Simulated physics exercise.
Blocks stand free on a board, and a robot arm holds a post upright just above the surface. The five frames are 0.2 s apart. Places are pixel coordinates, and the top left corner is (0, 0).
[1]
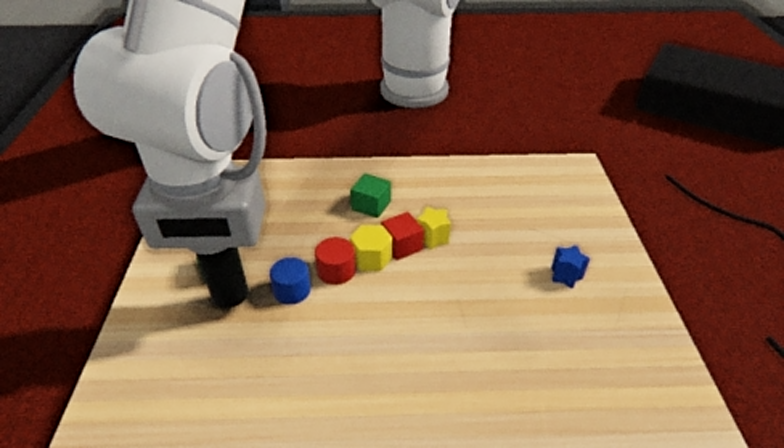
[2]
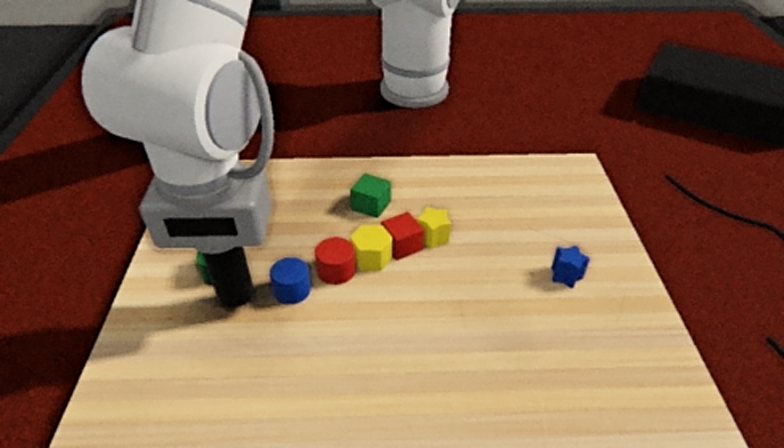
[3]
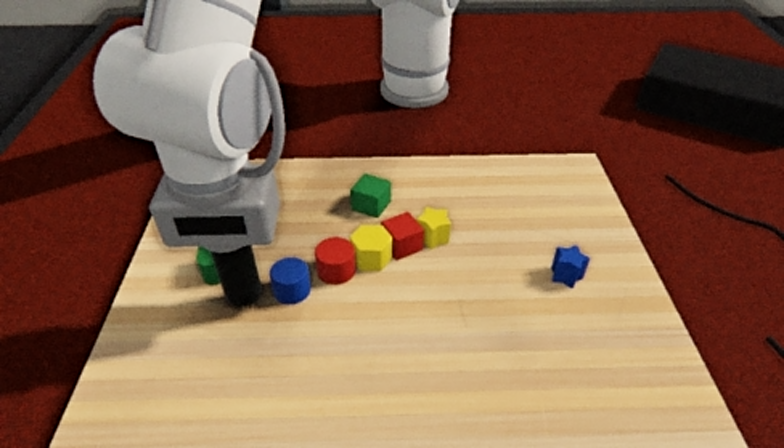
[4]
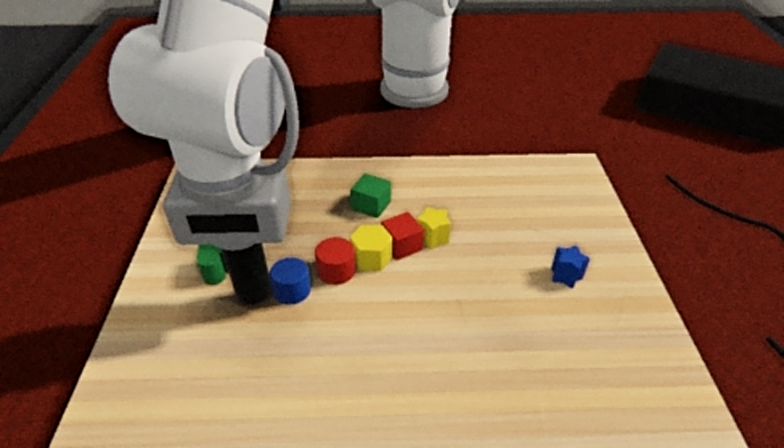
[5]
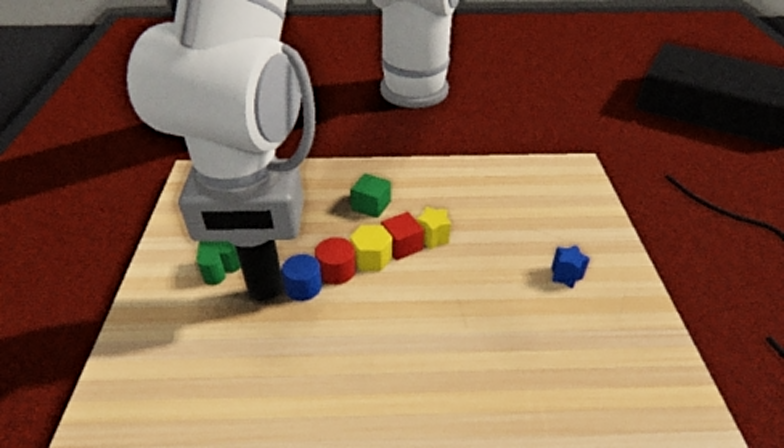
At the start, a robot arm holds a black post left of a blue disc, which sits at the lower end of a slanting row of red and yellow blocks. The post slides slowly right across the gap, then nudges the blue disc slightly right, while the other blocks stay still.
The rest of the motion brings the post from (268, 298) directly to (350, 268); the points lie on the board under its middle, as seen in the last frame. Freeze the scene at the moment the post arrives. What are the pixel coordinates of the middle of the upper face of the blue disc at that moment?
Its top centre lands on (371, 268).
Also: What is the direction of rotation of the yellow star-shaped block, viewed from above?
From the top: Clockwise.
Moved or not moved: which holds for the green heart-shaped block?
At the end of the path, the green heart-shaped block remains in its old spot.
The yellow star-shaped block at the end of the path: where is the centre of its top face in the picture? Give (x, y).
Expect it around (459, 209).
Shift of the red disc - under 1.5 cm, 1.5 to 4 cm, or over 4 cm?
That block covers upwards of 4 cm.
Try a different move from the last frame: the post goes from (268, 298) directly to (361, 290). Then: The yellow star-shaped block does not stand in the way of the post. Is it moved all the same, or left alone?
It will end up elsewhere.
What follows on the original path. Halfway along, post at (309, 271); blue disc at (344, 263); red disc at (374, 244); yellow hexagonal block at (397, 221); red square piece at (428, 211); yellow star-shaped block at (459, 209), turned 25° clockwise.
At the end, post at (349, 258); green heart-shaped block not moved; blue disc at (371, 268); red disc at (397, 247); yellow hexagonal block at (397, 220); red square piece at (428, 211); yellow star-shaped block at (459, 209), turned 25° clockwise.
